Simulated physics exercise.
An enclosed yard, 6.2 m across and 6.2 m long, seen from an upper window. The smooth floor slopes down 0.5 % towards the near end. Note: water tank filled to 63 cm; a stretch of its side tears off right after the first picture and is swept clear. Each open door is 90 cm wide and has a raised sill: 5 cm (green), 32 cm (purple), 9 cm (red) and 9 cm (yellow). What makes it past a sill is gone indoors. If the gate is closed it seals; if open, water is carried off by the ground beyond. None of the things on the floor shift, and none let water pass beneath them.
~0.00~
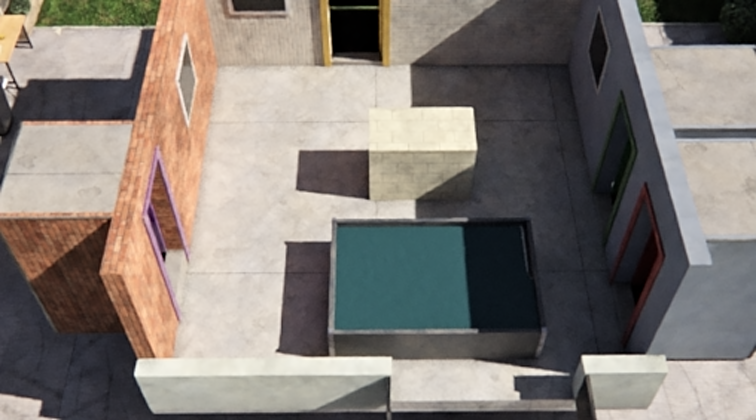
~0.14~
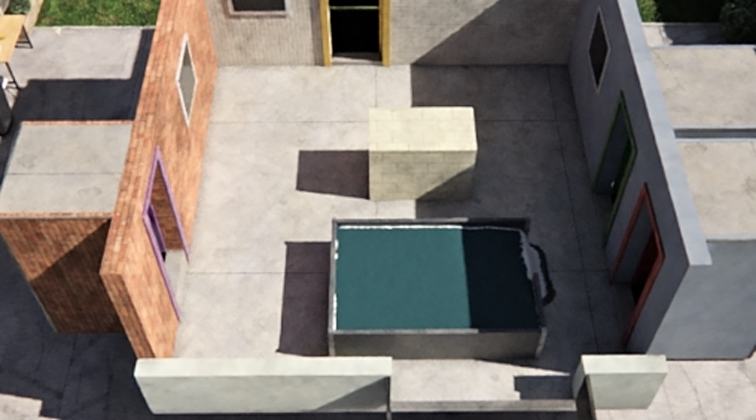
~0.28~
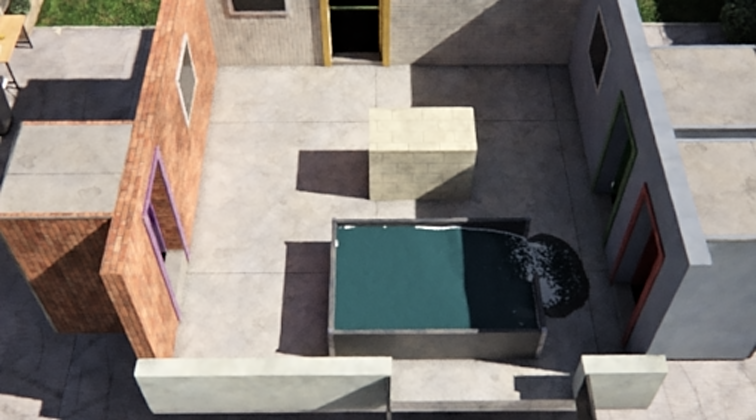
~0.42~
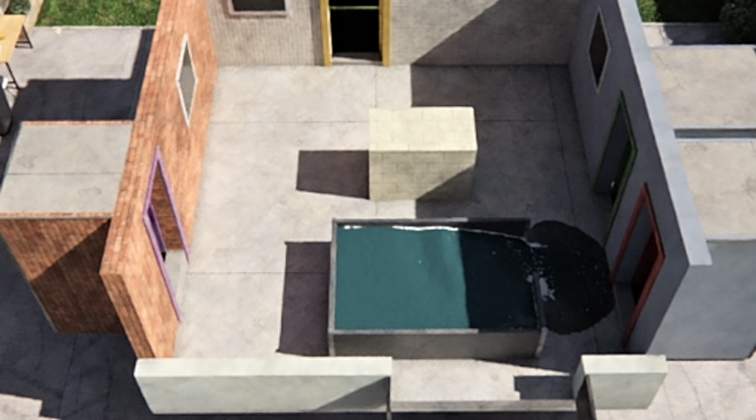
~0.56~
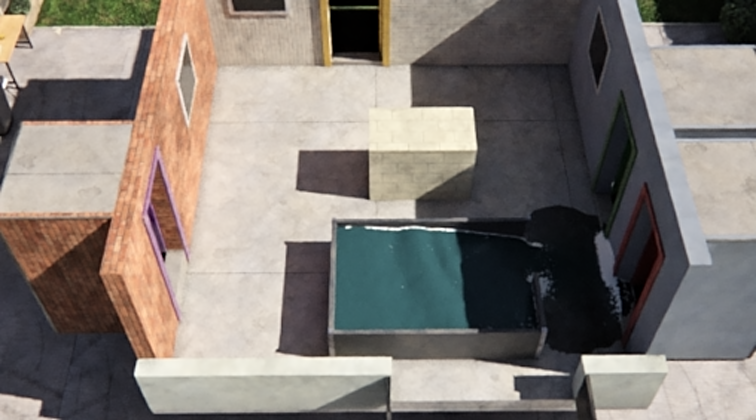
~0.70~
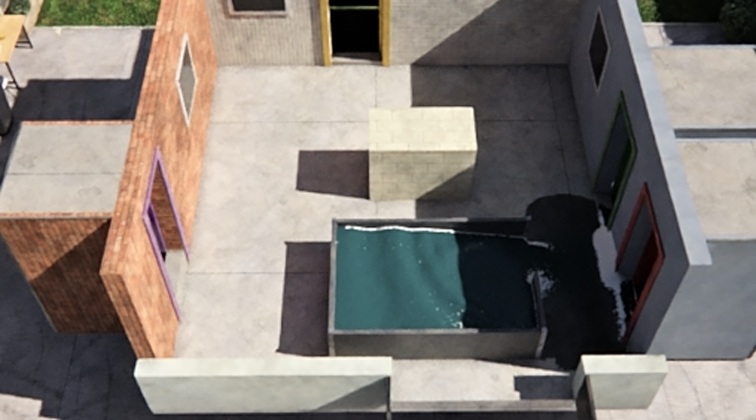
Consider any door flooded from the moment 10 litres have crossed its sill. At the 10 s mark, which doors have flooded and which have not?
The green door has flooded; the purple door has not; the red door has flooded; the yellow door has not.
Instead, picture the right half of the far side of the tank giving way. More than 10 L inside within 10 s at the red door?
Against that limit: Red under.
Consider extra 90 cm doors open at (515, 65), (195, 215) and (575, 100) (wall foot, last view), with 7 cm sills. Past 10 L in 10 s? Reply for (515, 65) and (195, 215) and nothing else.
Taking them in order, the first gets enough and the second too little.
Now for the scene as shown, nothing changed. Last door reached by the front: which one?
It's the purple door that comes last.
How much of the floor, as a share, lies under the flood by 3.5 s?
Wet share: About 35 %.
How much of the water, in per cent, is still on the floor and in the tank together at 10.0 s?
About 66 per cent.
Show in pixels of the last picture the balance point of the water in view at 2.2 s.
(479, 286).
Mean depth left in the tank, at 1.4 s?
Roughly 50 cm on average.
After 1.4 s water covers 10 % of the floor and is deepest (42 cm) near (596, 269); green door 21 cm at the sill, 38 L in, purple door not reached, red door 25 cm at the sill, 56 L in, yellow door not reached.
After 2.2 s water covers 20 % of the floor and is deepest (39 cm) near (596, 269); green door 20 cm at the sill, 116 L in, purple door not reached, red door 26 cm at the sill, 145 L in, yellow door not reached.
After 3.5 s water covers 35 % of the floor and is deepest (29 cm) near (596, 269); green door 16 cm at the sill, 214 L in, purple door not reached, red door 19 cm at the sill, 255 L in, yellow door not reached.
After 6.0 s water covers 60 % of the floor and is deepest (22 cm) near (596, 269); green door 13 cm at the sill, 313 L in, purple door not reached, red door 15 cm at the sill, 353 L in, yellow door 4 cm at the sill, 0 L in.
After 10.0 s water covers 85 % of the floor and is deepest (14 cm) near (631, 382); green door 9 cm at the sill, 379 L in, purple door 6 cm at the sill, 0 L in, red door 10 cm at the sill, 399 L in, yellow door 3 cm at the sill, 0 L in.
